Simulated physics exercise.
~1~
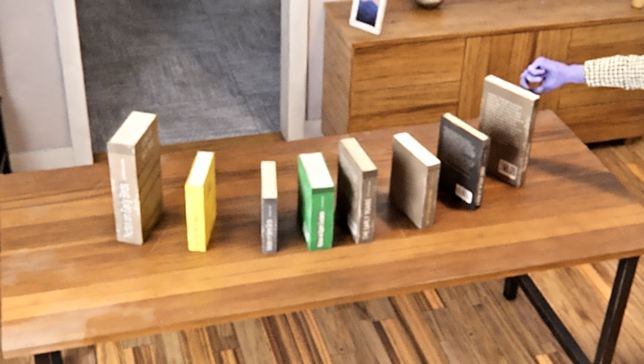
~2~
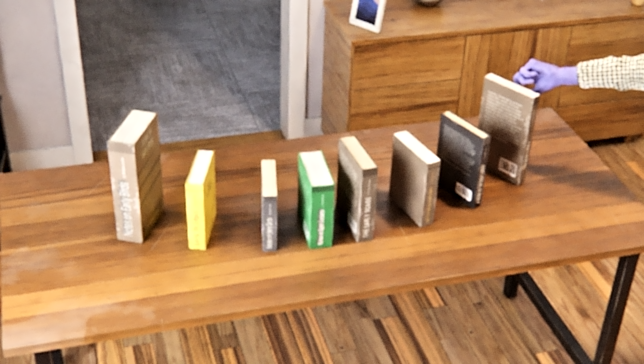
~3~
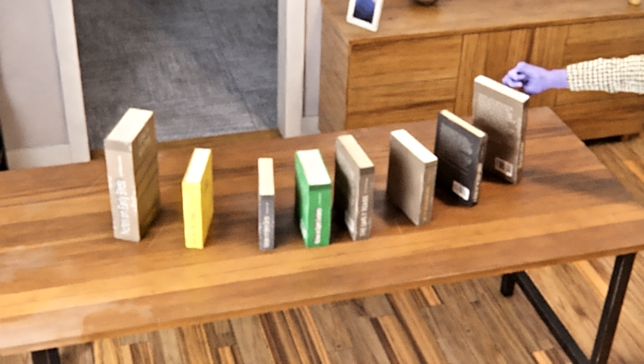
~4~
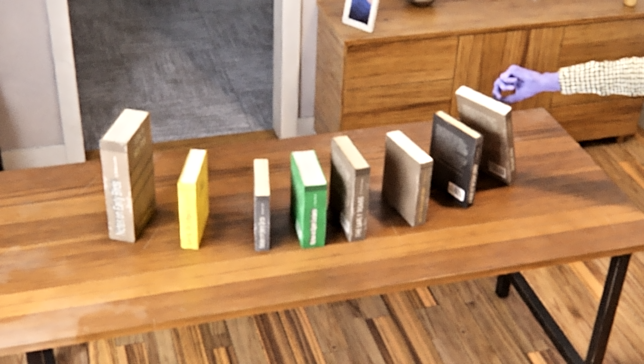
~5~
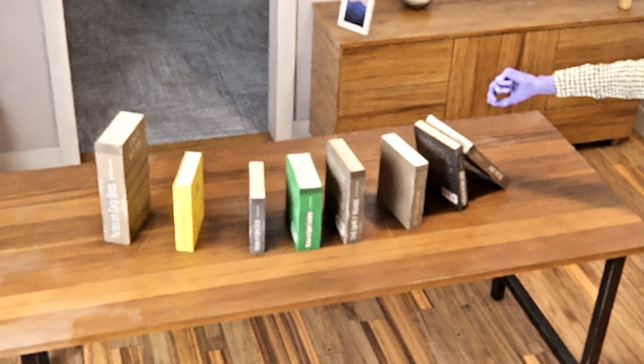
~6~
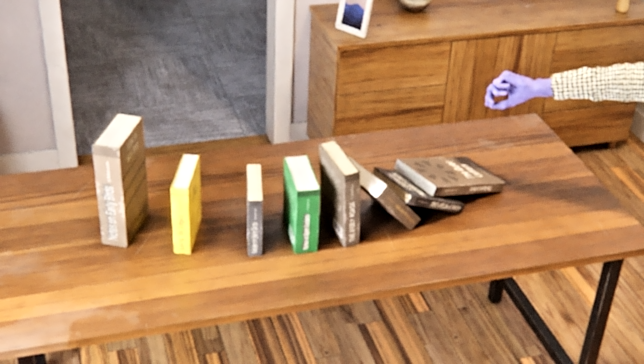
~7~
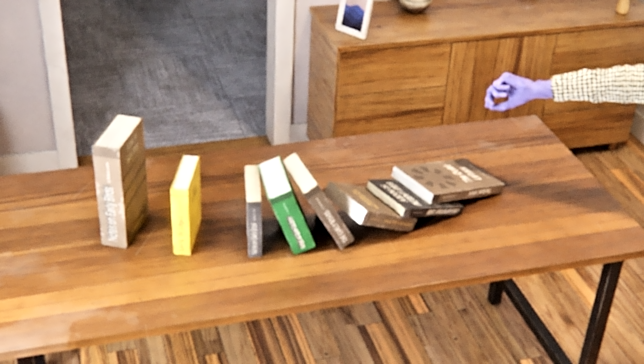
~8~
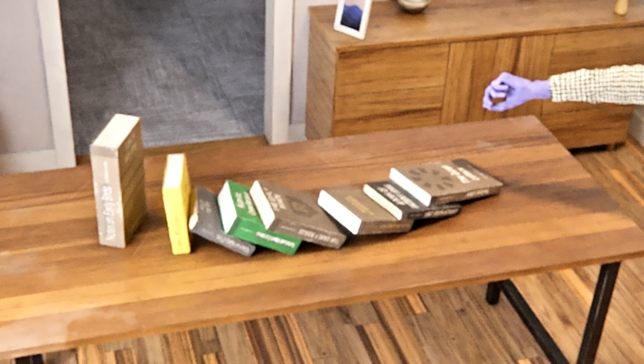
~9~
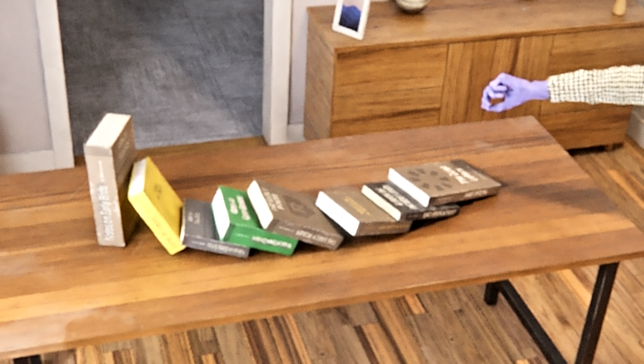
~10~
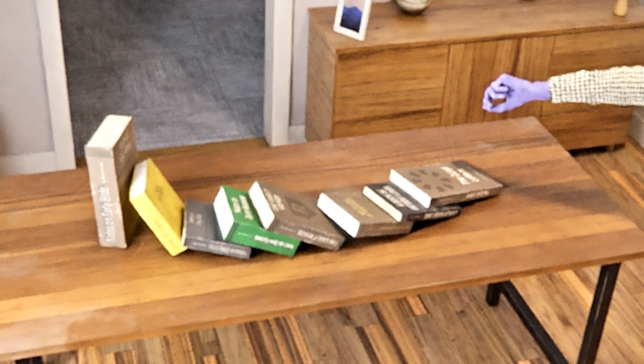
The video shows a gloved hand tipping the rightmost of eight books standing in a curved row on a wooden table, and they topple leftward one after another, including the green one, until the yellow book leans against the last book, which stays upright at the left.
